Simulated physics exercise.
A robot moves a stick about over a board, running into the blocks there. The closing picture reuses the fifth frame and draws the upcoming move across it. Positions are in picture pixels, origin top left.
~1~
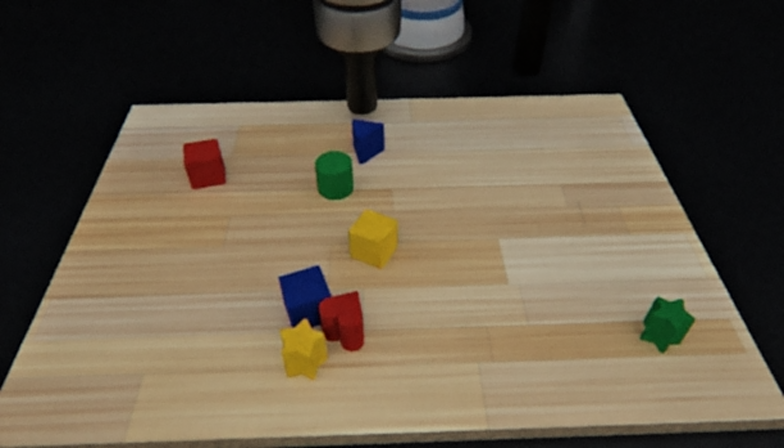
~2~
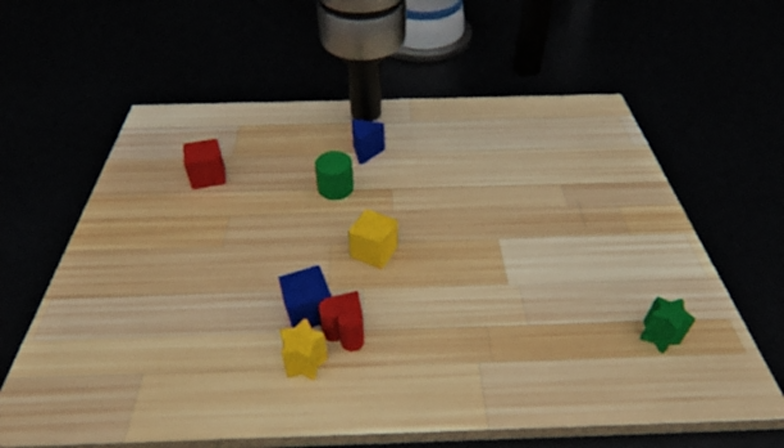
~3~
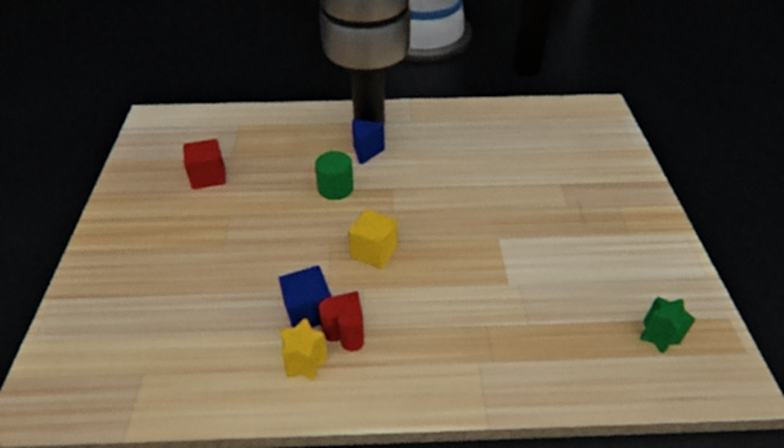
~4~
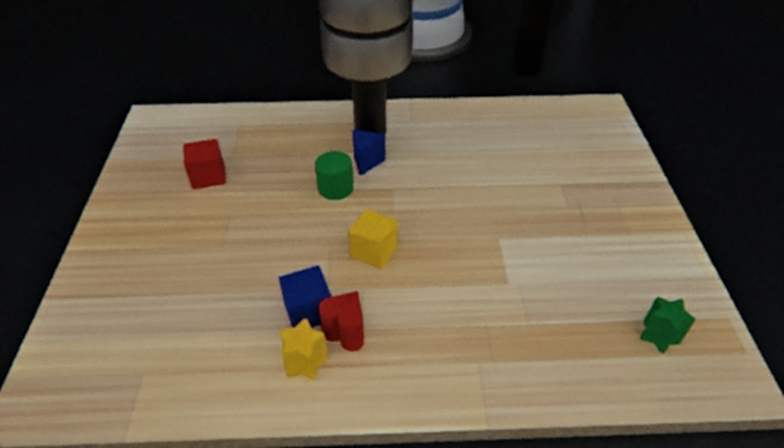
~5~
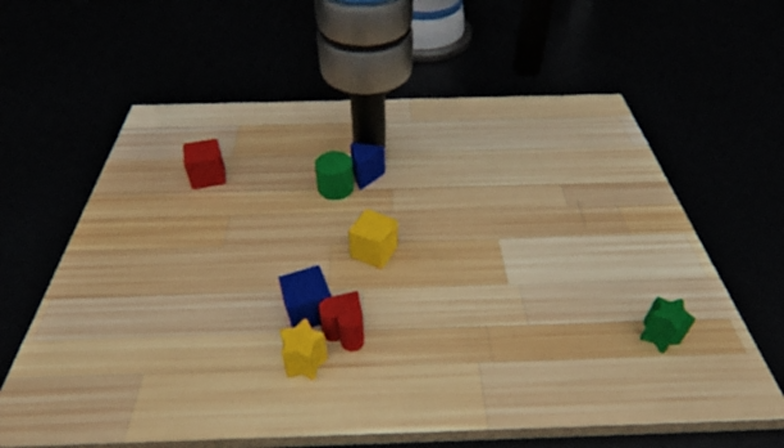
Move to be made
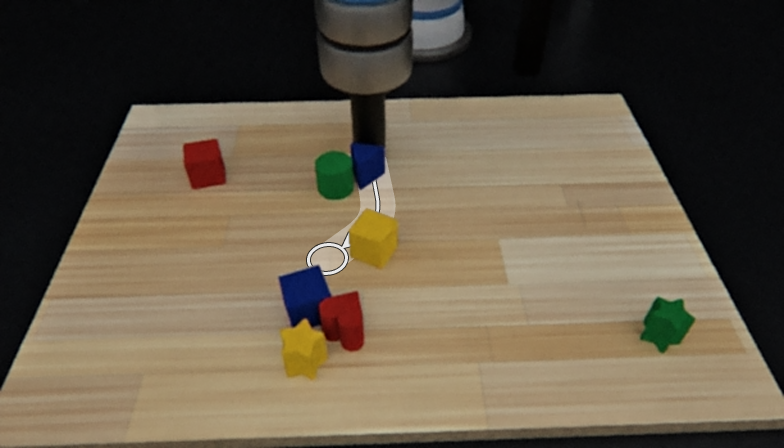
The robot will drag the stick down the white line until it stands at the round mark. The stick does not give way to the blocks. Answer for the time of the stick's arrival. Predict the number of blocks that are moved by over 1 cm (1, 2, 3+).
Moved: 2.
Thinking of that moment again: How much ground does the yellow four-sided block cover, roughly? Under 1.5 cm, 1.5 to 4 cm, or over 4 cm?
My prediction: Between 1.5 and 4 cm.
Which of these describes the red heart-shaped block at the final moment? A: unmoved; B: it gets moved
(A)
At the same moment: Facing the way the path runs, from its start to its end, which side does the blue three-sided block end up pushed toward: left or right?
It moves right.
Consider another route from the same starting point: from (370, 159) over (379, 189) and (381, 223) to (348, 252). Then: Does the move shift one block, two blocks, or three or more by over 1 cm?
Two blocks.
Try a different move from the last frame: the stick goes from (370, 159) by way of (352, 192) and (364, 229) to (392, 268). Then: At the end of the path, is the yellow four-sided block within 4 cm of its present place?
No, that is not how it ends up.
The drawn path runs from (370, 159) by way of (376, 192) and (368, 228) to (327, 259).
The first path, step by step. One third of the way, stick at (376, 180); blue three-sided block at (368, 186), turned 15° clockwise.
Two thirds of the way, stick at (367, 216); blue three-sided block at (348, 221), turned 25° clockwise; yellow four-sided block at (369, 239), turned 50° anticlockwise.
At the end, stick at (326, 247); green circular block not moved; red heart-shaped block not moved; blue three-sided block at (305, 255), turned 15° clockwise; yellow four-sided block at (369, 245), turned 70° anticlockwise.
